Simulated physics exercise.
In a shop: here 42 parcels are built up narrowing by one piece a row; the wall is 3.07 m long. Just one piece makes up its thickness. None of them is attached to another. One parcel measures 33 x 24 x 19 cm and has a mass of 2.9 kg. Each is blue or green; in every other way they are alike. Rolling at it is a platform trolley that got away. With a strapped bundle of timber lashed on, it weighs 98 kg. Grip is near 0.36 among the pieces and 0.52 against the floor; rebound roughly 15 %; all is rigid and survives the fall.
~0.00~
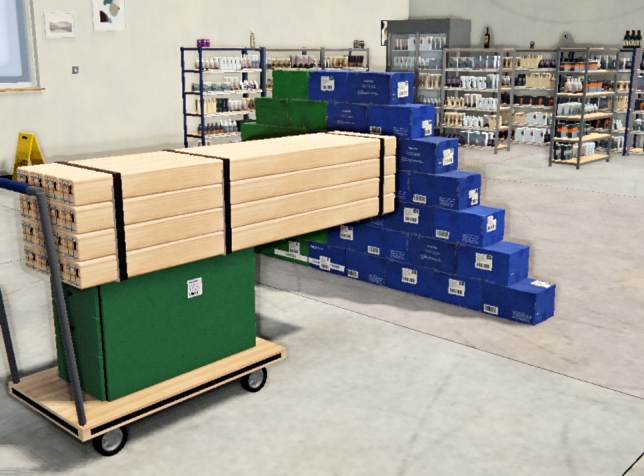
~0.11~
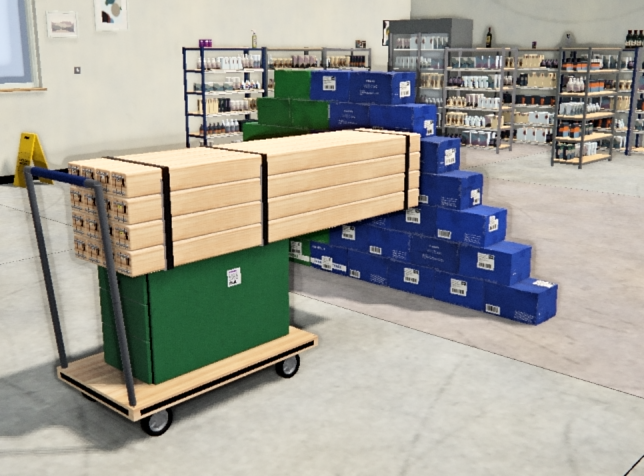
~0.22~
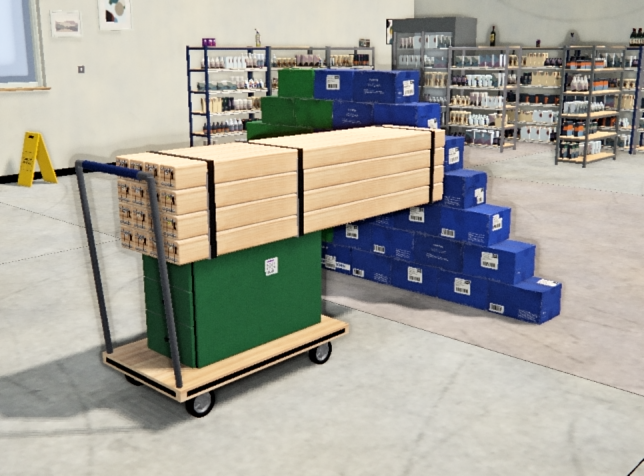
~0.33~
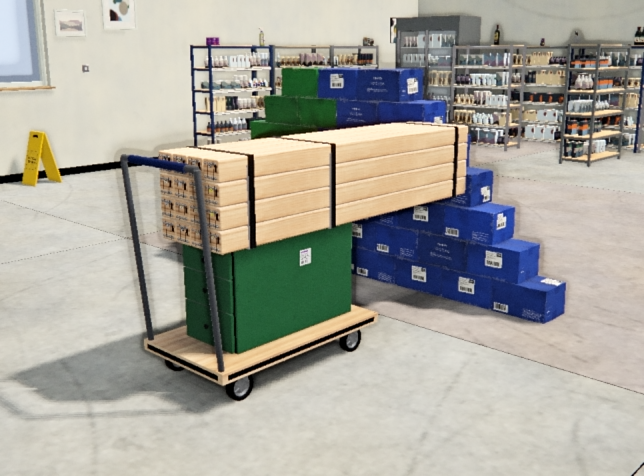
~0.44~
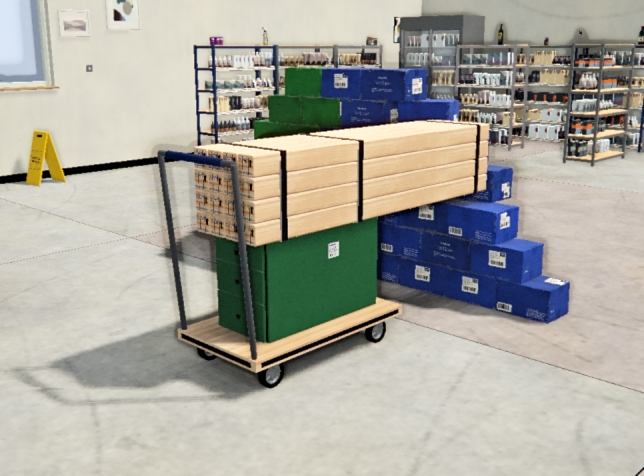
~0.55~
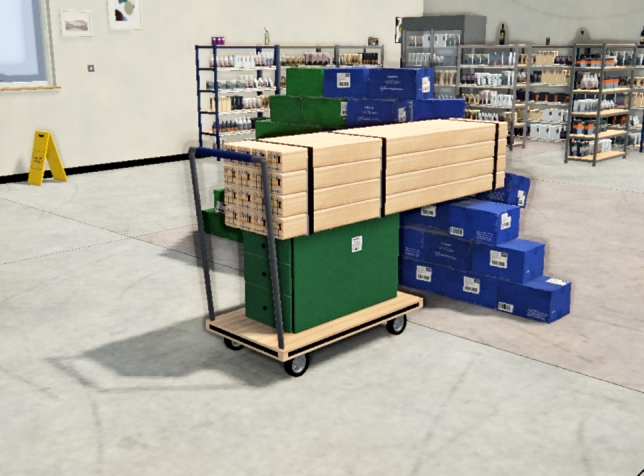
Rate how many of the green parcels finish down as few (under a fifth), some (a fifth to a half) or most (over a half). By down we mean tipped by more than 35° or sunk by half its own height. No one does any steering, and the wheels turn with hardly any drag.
Few.
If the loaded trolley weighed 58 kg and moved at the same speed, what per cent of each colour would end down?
In that case green comes to 0 and blue to 40 percent.
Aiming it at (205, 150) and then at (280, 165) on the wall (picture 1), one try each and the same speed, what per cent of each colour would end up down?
You'd get green at 10 followed by 40, and blue at 0 followed by 0 percent.
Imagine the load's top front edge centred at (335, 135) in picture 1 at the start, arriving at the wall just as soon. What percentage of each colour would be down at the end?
Green 0%, blue 40%.
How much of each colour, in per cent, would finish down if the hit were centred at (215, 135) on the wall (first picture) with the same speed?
Green 20 %, blue 0 %.
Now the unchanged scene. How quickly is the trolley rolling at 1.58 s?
Close to 0.4 m/s at that moment.
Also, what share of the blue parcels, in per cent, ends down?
The blue group ends with 40% down.
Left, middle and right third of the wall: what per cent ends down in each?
Left third 0 percent, middle third 30 percent, right third 30 percent.
After 0.84 s, load 74 cm past the wall's line, still rolling; none of the 19 green parcels down (3 of 42 in all colours); top green parcel unmoved; top blue parcel 12° from how it stood.
After 1.16 s, load 1.10 m past the wall's line, still rolling; none of the 19 green parcels down (9 of 42 in all colours); top green parcel unmoved; top blue parcel 41° from how it stood, 9 cm lower.
After 1.58 s, load 1.34 m past the wall's line, still rolling; none of the 19 green parcels down (9 of 42 in all colours); top green parcel unmoved; top blue parcel on its side.
In the end (2.6 s), load 1.40 m past the wall's line, stopped; none of the 19 green parcels down (9 of 42 in all colours); top green parcel unmoved; top blue parcel on its side. That is 0 per cent. From the last view, middles, top green parcel near (315, 82), top blue parcel near (408, 218).
